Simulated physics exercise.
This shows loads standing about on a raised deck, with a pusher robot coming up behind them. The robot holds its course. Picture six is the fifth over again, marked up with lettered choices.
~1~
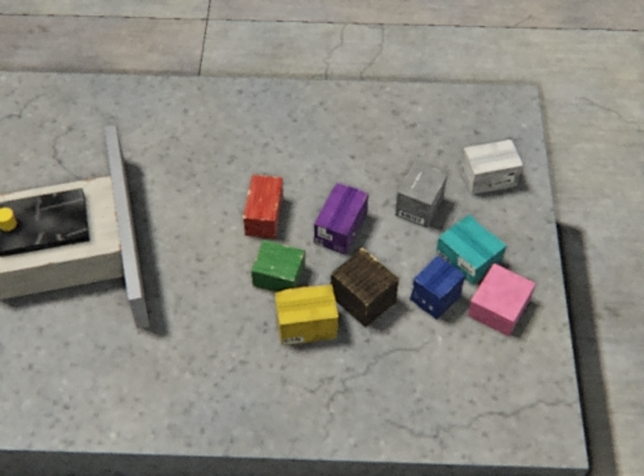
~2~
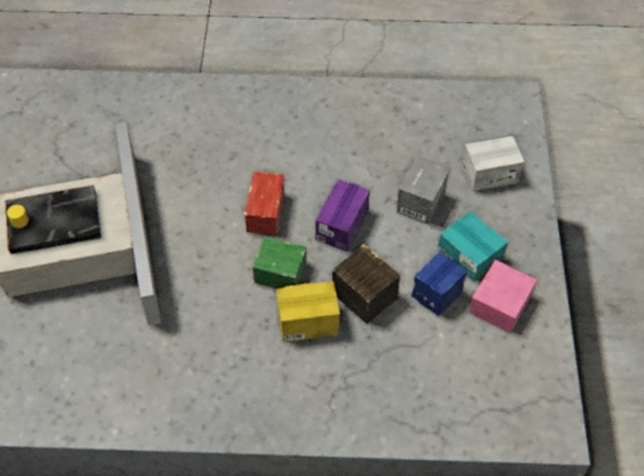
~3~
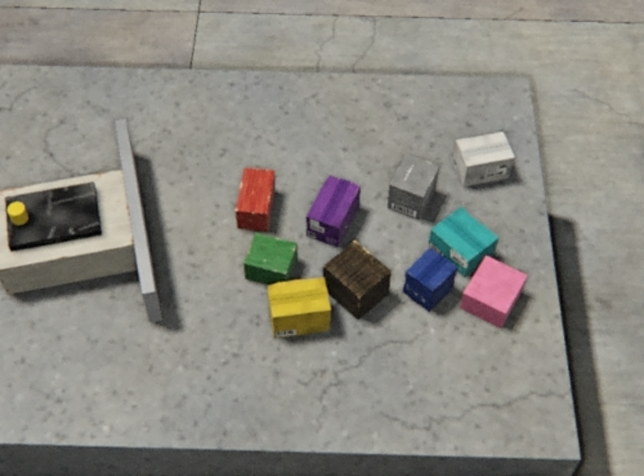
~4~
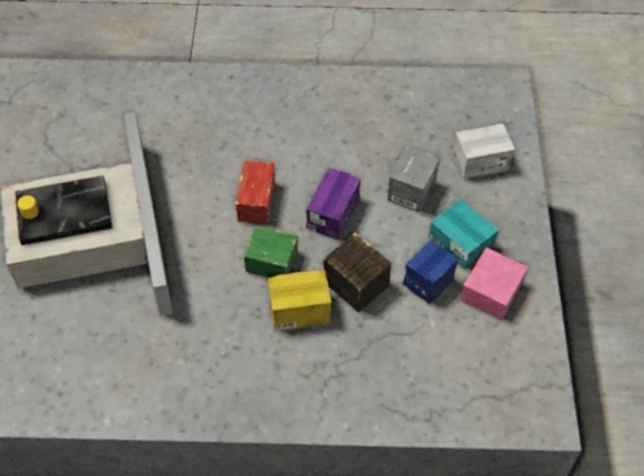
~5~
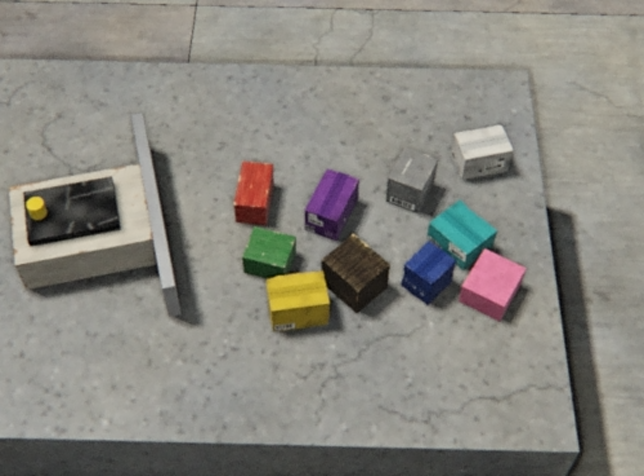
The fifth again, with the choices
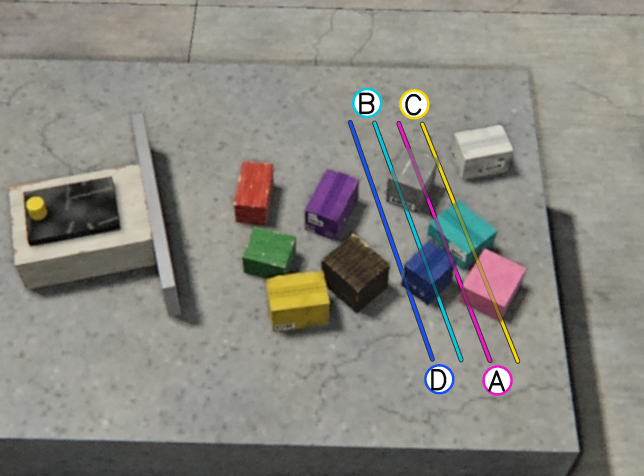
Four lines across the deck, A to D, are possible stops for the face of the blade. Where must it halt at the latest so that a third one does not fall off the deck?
The farthest such stop is A.
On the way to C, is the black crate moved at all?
By then, yes.
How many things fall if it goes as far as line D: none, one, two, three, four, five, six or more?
The count is none.
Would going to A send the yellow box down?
No.
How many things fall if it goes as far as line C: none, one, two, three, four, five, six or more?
Three.
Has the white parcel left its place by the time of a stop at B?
By then, yes.
On the copy, A at (441, 232); B at (414, 231); C at (466, 232); D at (388, 231).
On A. First, robot (183, 211); yellow box (314, 300); black crate (359, 271).
Then, robot (288, 213); pink crate (500, 287); turquoise parcel (485, 208).
Finally, robot (370, 215); blue box over the edge; pink crate (550, 286); one fallen.
By contrast, B is within the limit but short; C drops three; D is within the limit but short.
